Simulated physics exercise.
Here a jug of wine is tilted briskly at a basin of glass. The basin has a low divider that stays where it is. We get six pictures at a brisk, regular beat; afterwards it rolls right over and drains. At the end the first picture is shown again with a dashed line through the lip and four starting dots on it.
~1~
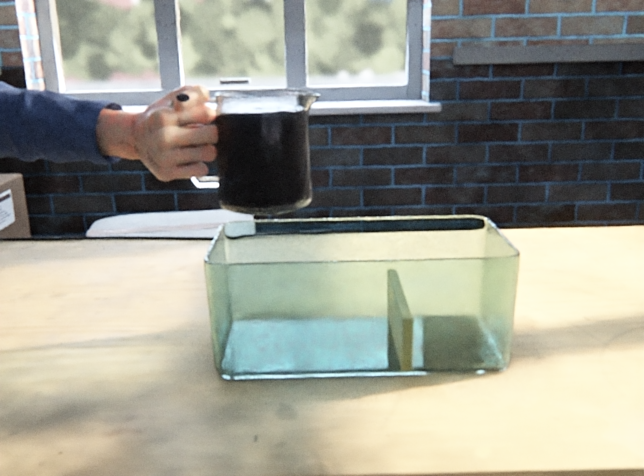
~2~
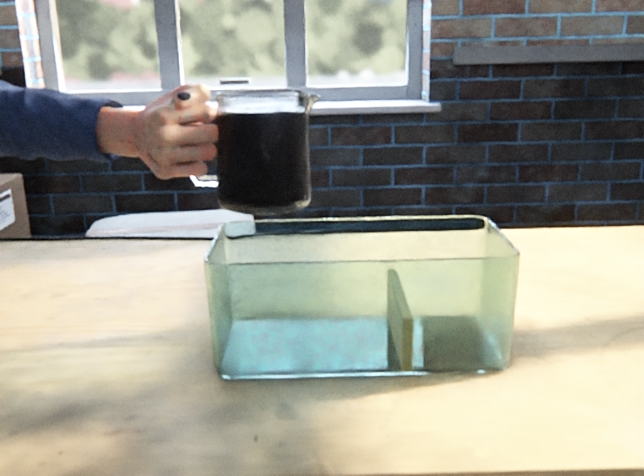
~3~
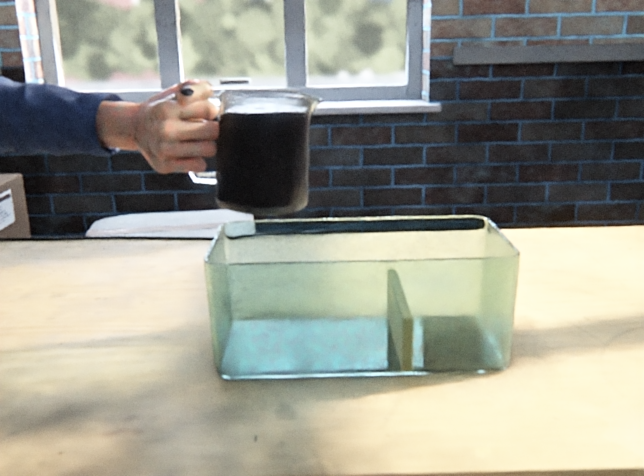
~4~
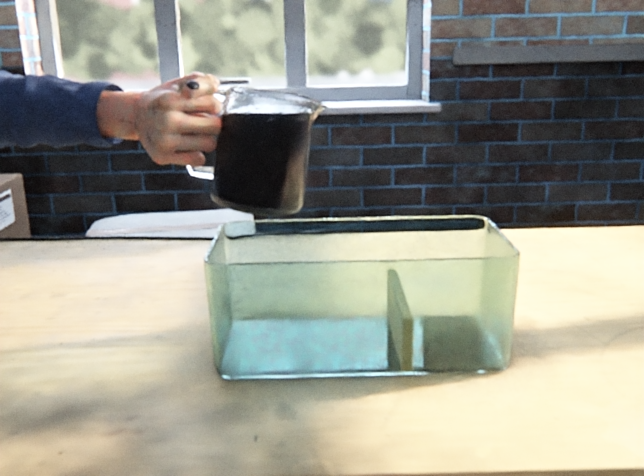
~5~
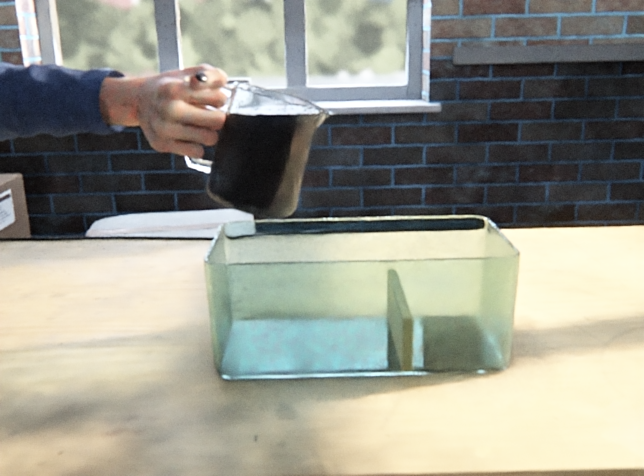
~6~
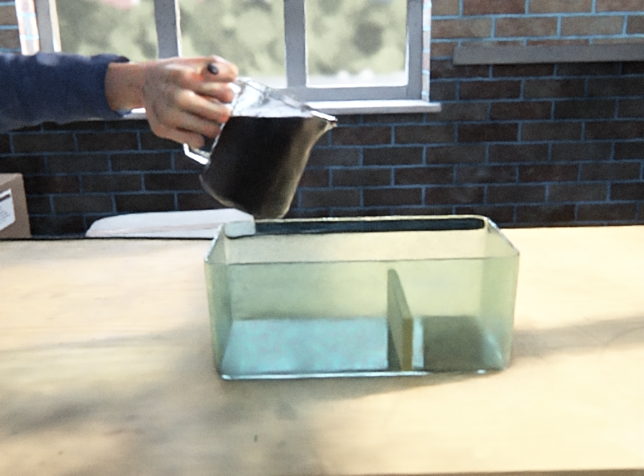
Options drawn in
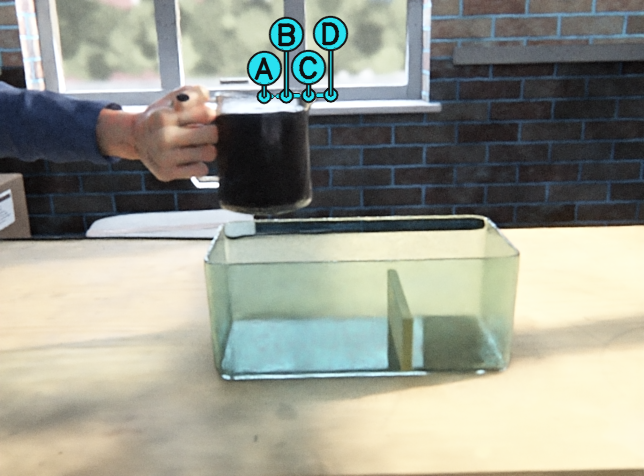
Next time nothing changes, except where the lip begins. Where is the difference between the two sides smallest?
D is best.
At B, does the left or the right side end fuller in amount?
The left one.
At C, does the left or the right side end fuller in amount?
More ends on the left.
In cyan, A at (264, 96); B at (286, 96); C at (308, 95); D at (330, 95).
With A, about 96 % ends left of the wall and 2 % right of it.
With B, about 96 % ends left of the wall and 2 % right of it.
With C, about 92 % ends left of the wall and 6 % right of it.
With D, about 48 % ends left of the wall and 50 % right of it.
